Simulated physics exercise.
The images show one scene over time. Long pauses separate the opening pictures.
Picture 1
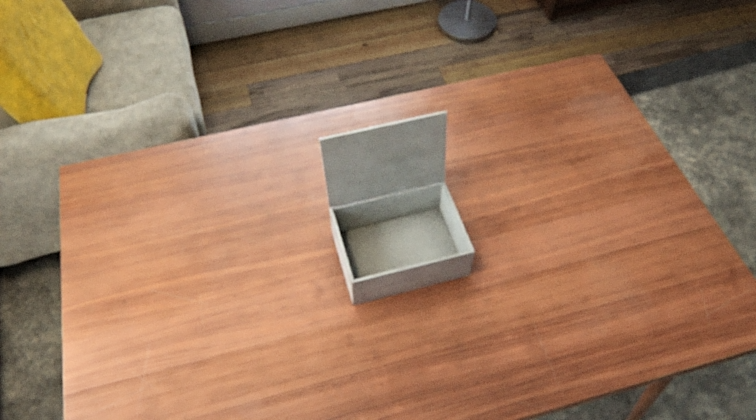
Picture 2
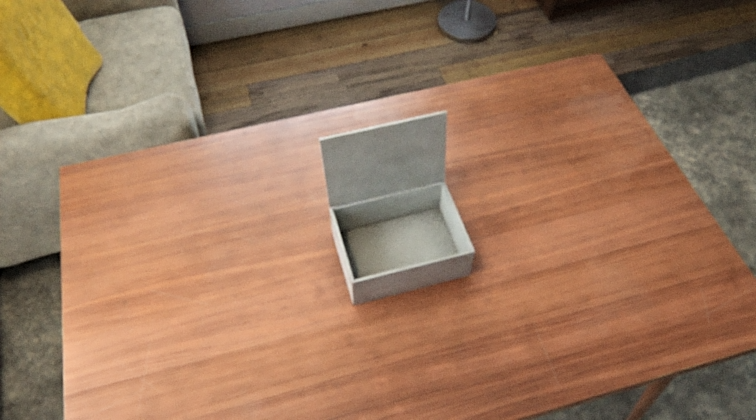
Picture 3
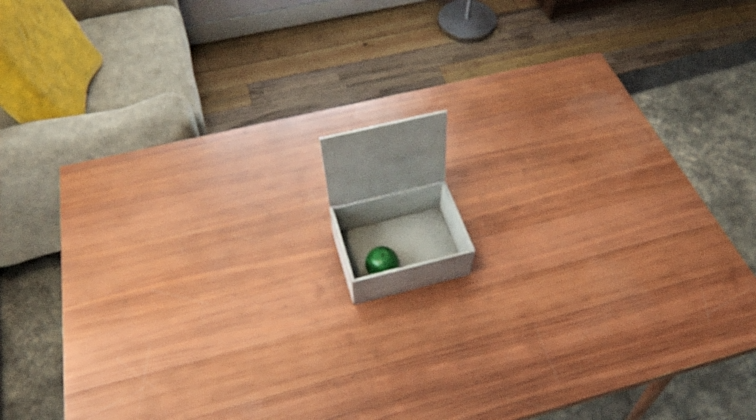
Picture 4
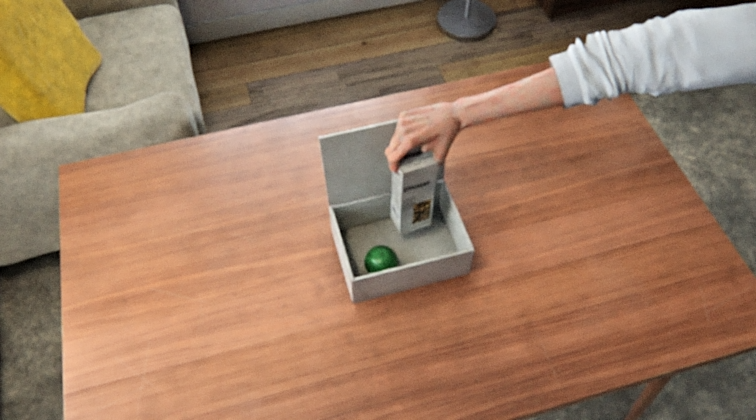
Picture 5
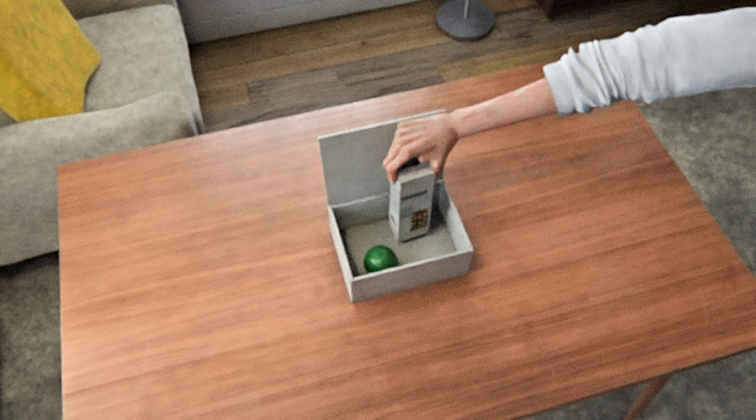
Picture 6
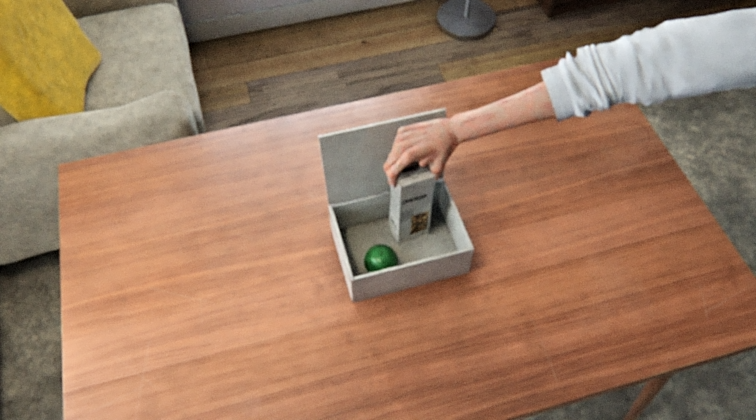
In the video, an open, empty gray box sits on a wooden table, then a round green object appears inside it. A hand in a light sleeve holds a pale carton over the box and lowers it slightly inside.
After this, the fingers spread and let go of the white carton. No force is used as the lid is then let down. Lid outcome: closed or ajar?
Ajar.
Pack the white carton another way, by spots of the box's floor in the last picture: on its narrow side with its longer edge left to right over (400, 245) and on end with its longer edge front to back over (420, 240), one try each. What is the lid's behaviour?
Lid: First try closed, second try open.
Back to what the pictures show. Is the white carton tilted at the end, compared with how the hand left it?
As it turns out, the white carton changes its angle.
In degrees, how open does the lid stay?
Some 20°.
Then, 1.30 s past the last view, lid 81° above the rim.
Then, 1.70 s past the last view, lid 54° above the rim; white carton rocked 18° from its first pose near (417, 216).
Then, 1.90 s past the last view, lid 29° above the rim; white carton rocked 50° from its first pose near (429, 240).
Then, 2.00 s past the last view, lid 19° above the rim; white carton rocked 53° from its first pose near (429, 236).
Finally, lid 19° above the rim; down or leaning hard in the box, white carton; green apple still in place. Final places as the last picture's camera would see them, white carton near (429, 235).
